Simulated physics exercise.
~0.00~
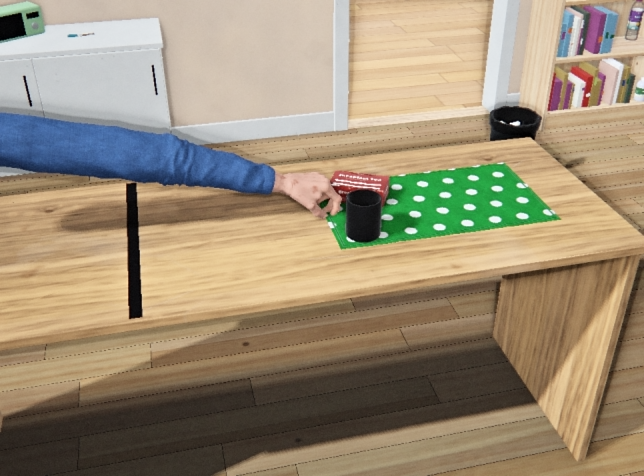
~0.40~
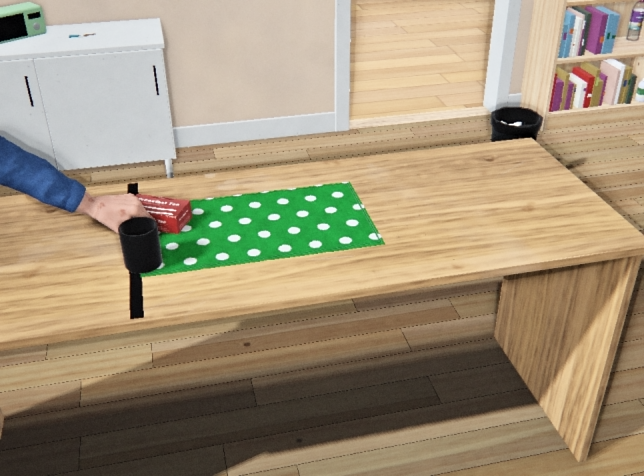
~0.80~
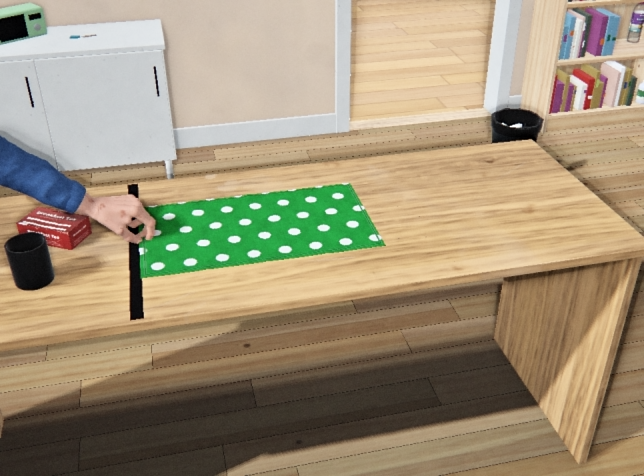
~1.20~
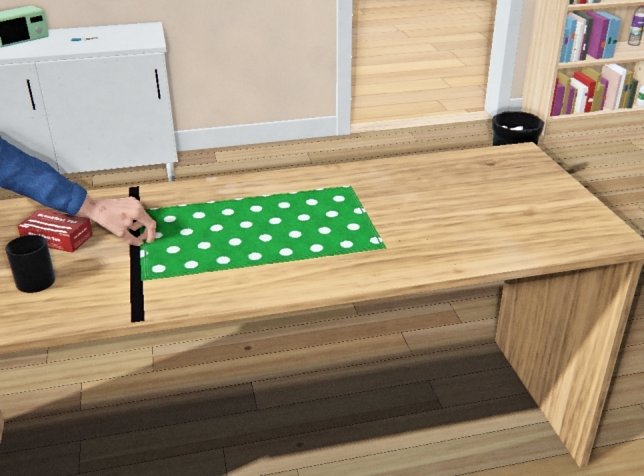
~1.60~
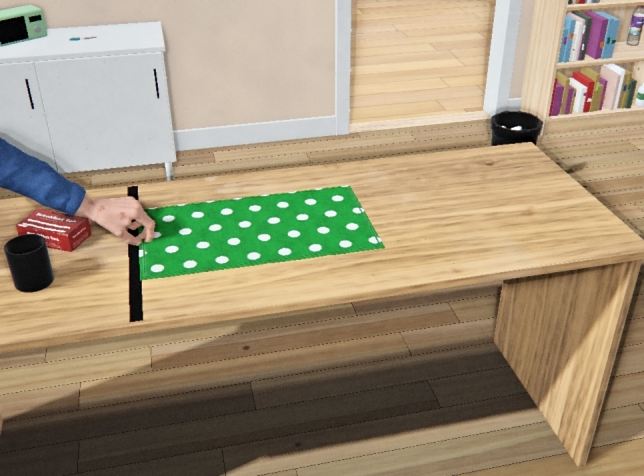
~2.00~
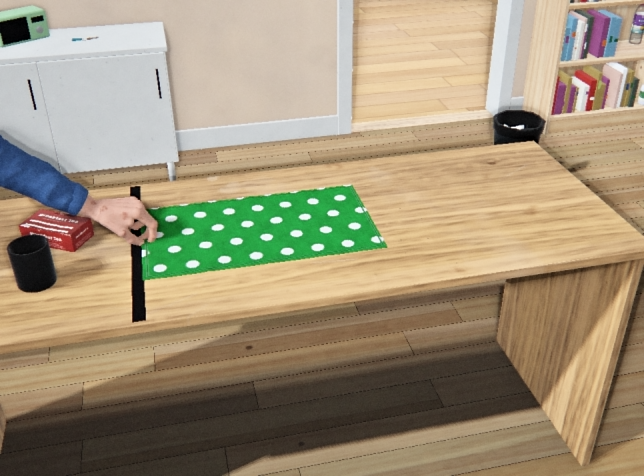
On a wooden desk, a hand drags a green polka-dot cloth carrying a red packet and a black mug leftward to a black tape line, where the cloth stops and both objects slide off its front, ending on the bare wood beyond the tape.
